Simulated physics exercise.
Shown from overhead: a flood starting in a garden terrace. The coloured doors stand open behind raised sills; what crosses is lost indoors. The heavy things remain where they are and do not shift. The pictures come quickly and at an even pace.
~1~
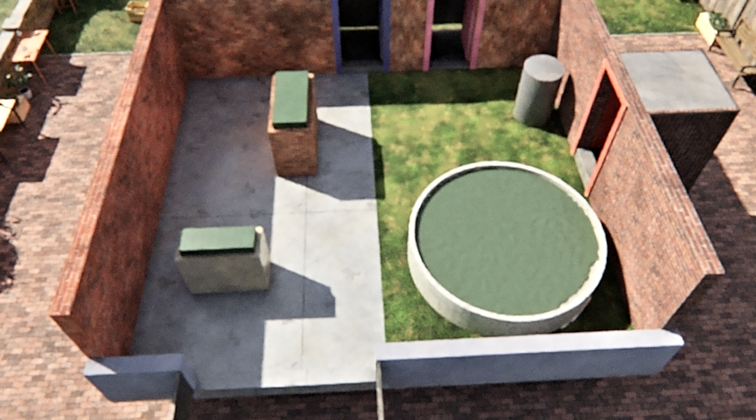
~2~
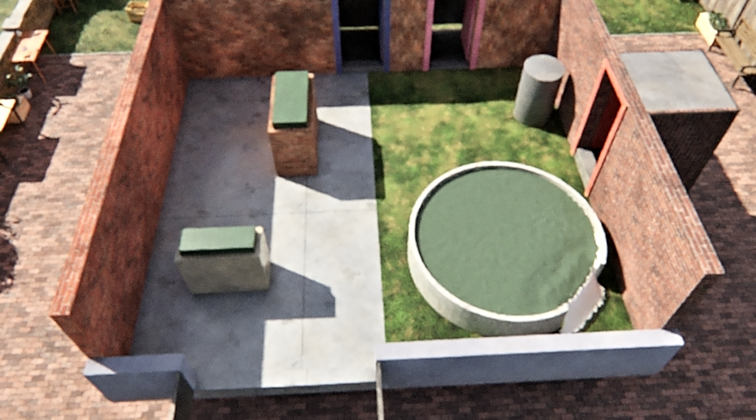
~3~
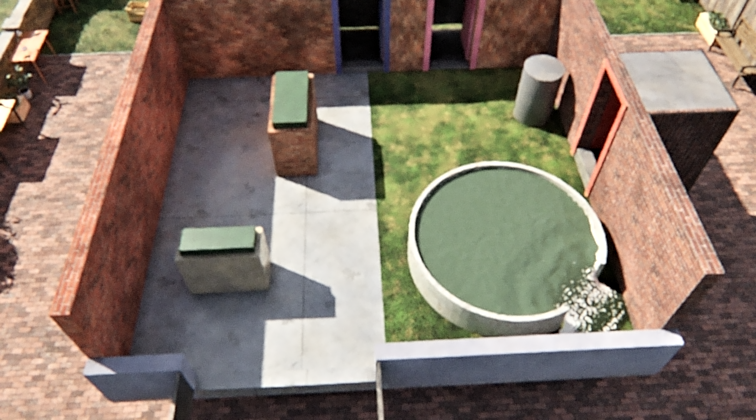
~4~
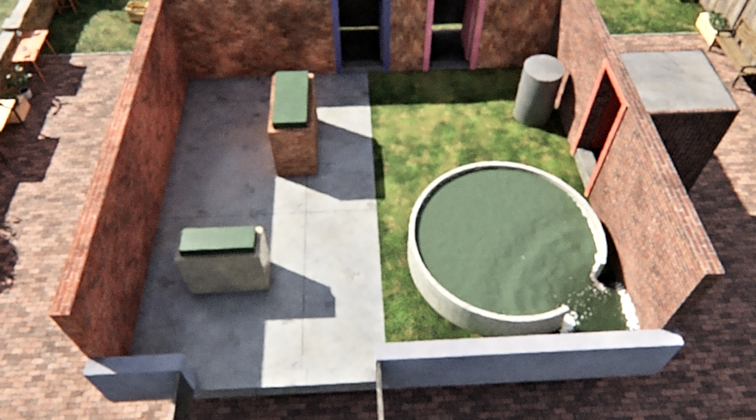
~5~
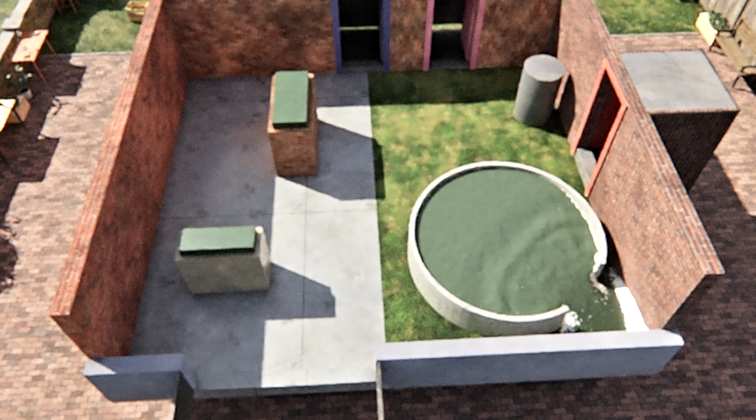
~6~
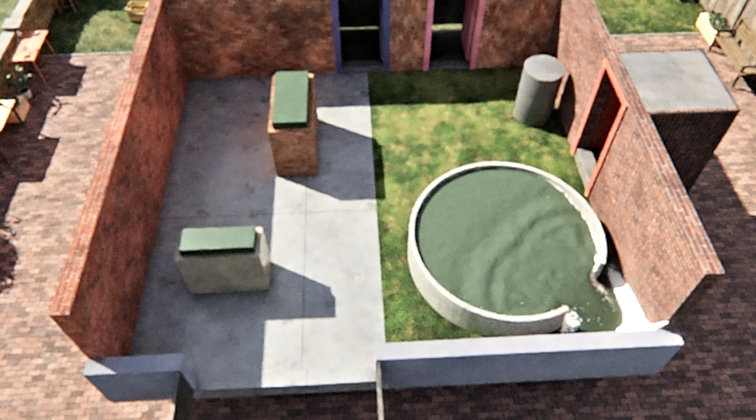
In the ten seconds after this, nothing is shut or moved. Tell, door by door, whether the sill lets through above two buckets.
One by one: Most likely the blue door will not exceed two buckets; most likely the red door will not exceed two buckets; most likely the pink door will not exceed two buckets.
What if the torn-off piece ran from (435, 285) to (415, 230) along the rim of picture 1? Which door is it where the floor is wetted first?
I'd go with the blue door.
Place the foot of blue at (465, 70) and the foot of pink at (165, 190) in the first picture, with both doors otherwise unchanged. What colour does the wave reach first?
First: The door marked red.
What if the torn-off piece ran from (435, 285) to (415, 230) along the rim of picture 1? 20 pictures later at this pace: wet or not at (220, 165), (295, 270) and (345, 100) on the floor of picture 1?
The three spots, in order, are inundated, inundated and spared.
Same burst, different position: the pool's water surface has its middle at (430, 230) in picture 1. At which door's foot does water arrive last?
In my view it is the door marked blue.
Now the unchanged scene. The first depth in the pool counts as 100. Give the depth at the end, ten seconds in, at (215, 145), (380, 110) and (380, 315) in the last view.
Some 4, 6 and 8 in a hundred.
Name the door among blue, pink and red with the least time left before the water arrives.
Answer: The red one.
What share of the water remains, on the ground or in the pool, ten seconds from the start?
Near 96 in a hundred.
A moment on, water covers 5 % of the floor; the blue door not reached, the red door not reached, the pink door not reached.
Next, water covers 10 % of the floor; the blue door not reached, the red door wet at the sill, nothing in, the pink door not reached.
Then, water covers 25 % of the floor; the blue door not reached, the red door wet at the sill, nothing in, the pink door not reached.
Later, water covers 55 % of the floor; the blue door not reached, the red door wet at the sill, nothing in, the pink door not reached.
In the end, water covers 85 % of the floor; the blue door not reached, the red door wet at the sill, nothing in, the pink door wet at the sill, nothing in.
